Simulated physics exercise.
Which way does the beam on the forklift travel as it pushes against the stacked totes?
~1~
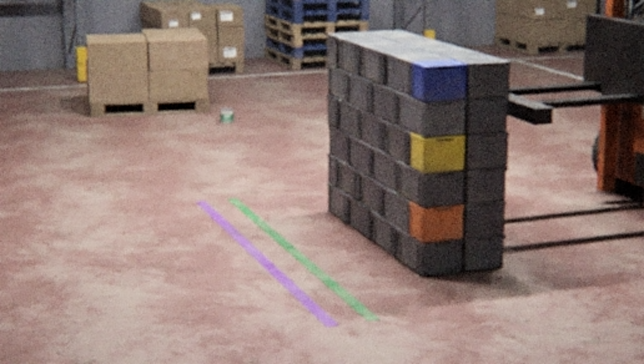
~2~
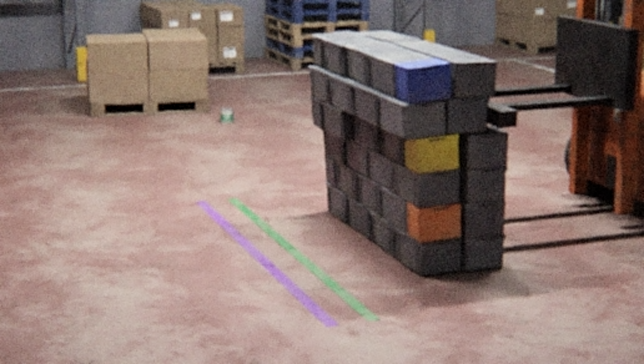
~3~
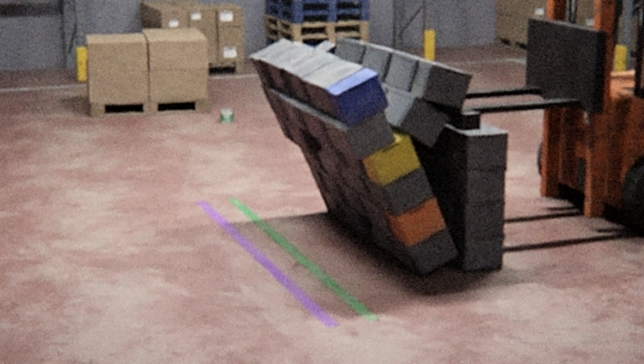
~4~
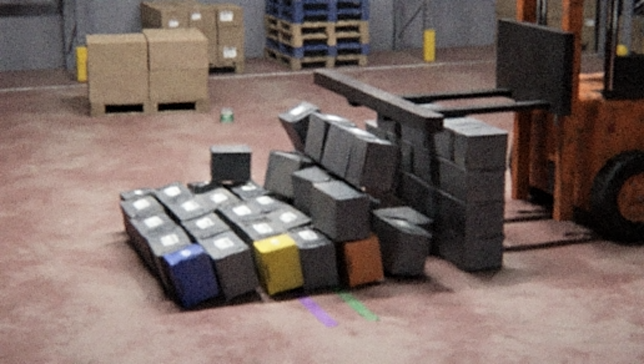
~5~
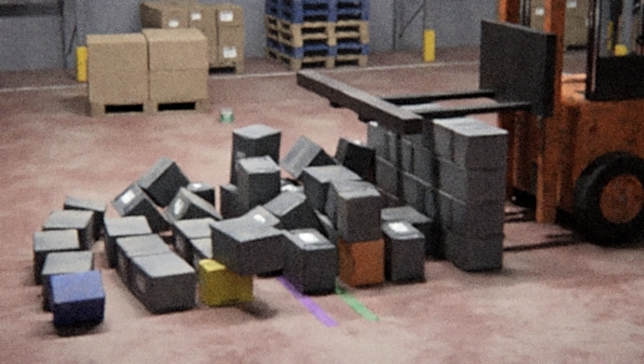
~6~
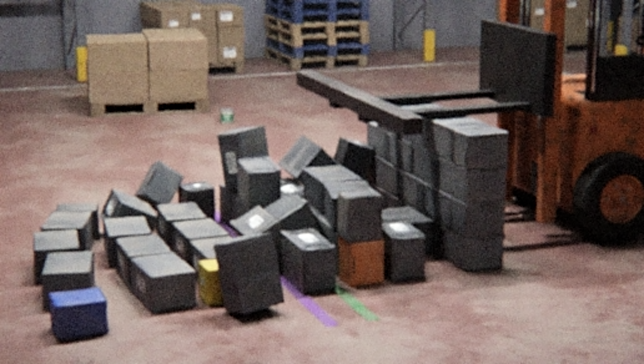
The beam travels to the left, pushing the upper part of the stack over.
